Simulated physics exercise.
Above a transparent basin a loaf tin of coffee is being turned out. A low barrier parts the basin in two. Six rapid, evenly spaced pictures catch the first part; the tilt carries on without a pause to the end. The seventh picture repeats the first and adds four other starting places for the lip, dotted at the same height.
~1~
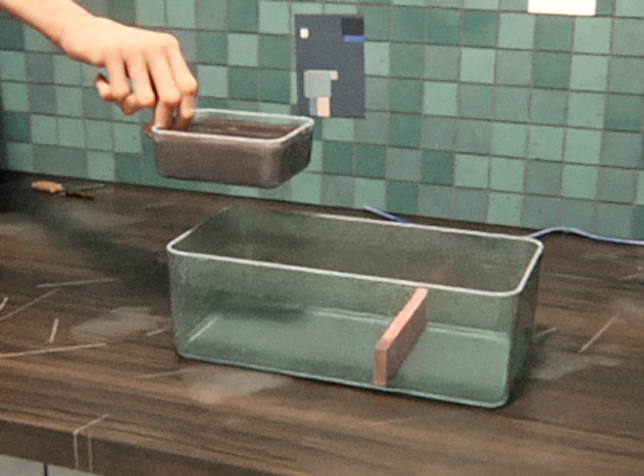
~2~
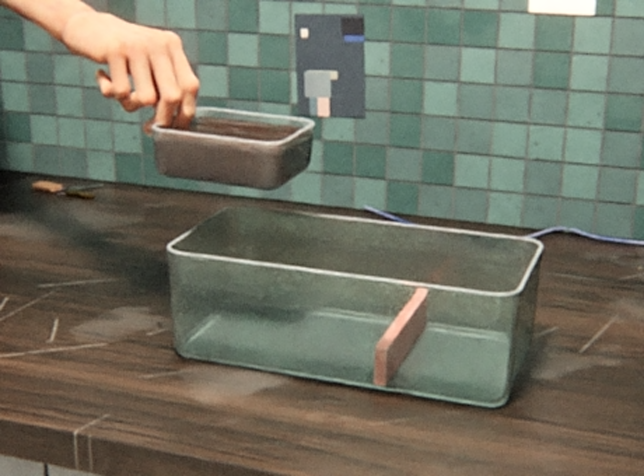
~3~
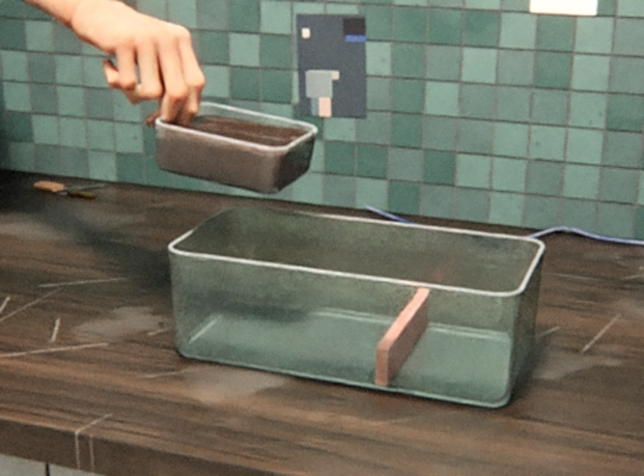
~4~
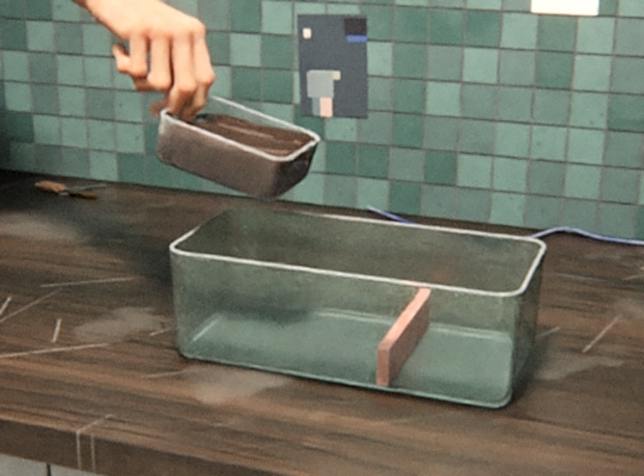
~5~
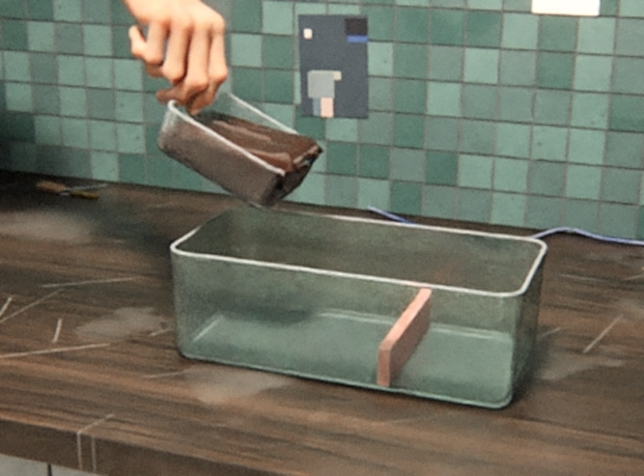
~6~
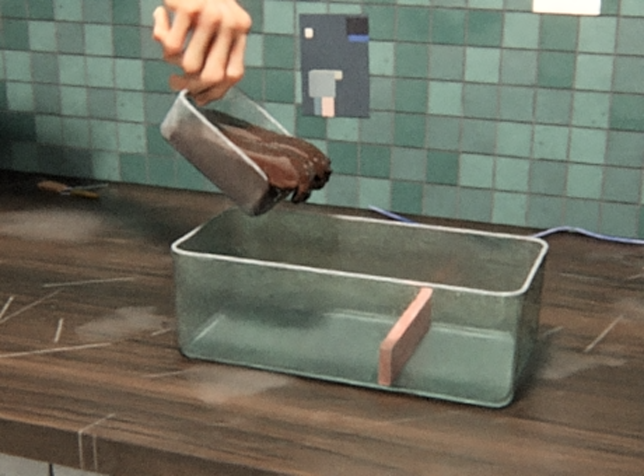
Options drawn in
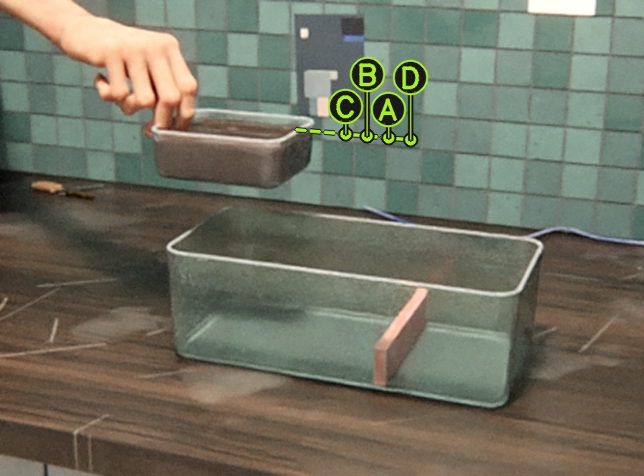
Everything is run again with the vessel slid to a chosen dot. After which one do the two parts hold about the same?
Spot B.
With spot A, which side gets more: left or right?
More ends on the right.
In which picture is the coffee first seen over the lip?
In picture 5.
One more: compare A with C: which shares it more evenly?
A.
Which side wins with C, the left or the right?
More ends on the left.
On the marked copy, A at (388, 137); B at (367, 136); C at (345, 134); D at (410, 139).
If A is chosen, about 31 % ends left of the wall and 68 % right of it.
If B is chosen, about 48 % ends left of the wall and 51 % right of it.
If C is chosen, about 78 % ends left of the wall and 16 % right of it; 7 % is lost outside.
If D is chosen, about 20 % ends left of the wall and 77 % right of it; 3 % is lost outside.
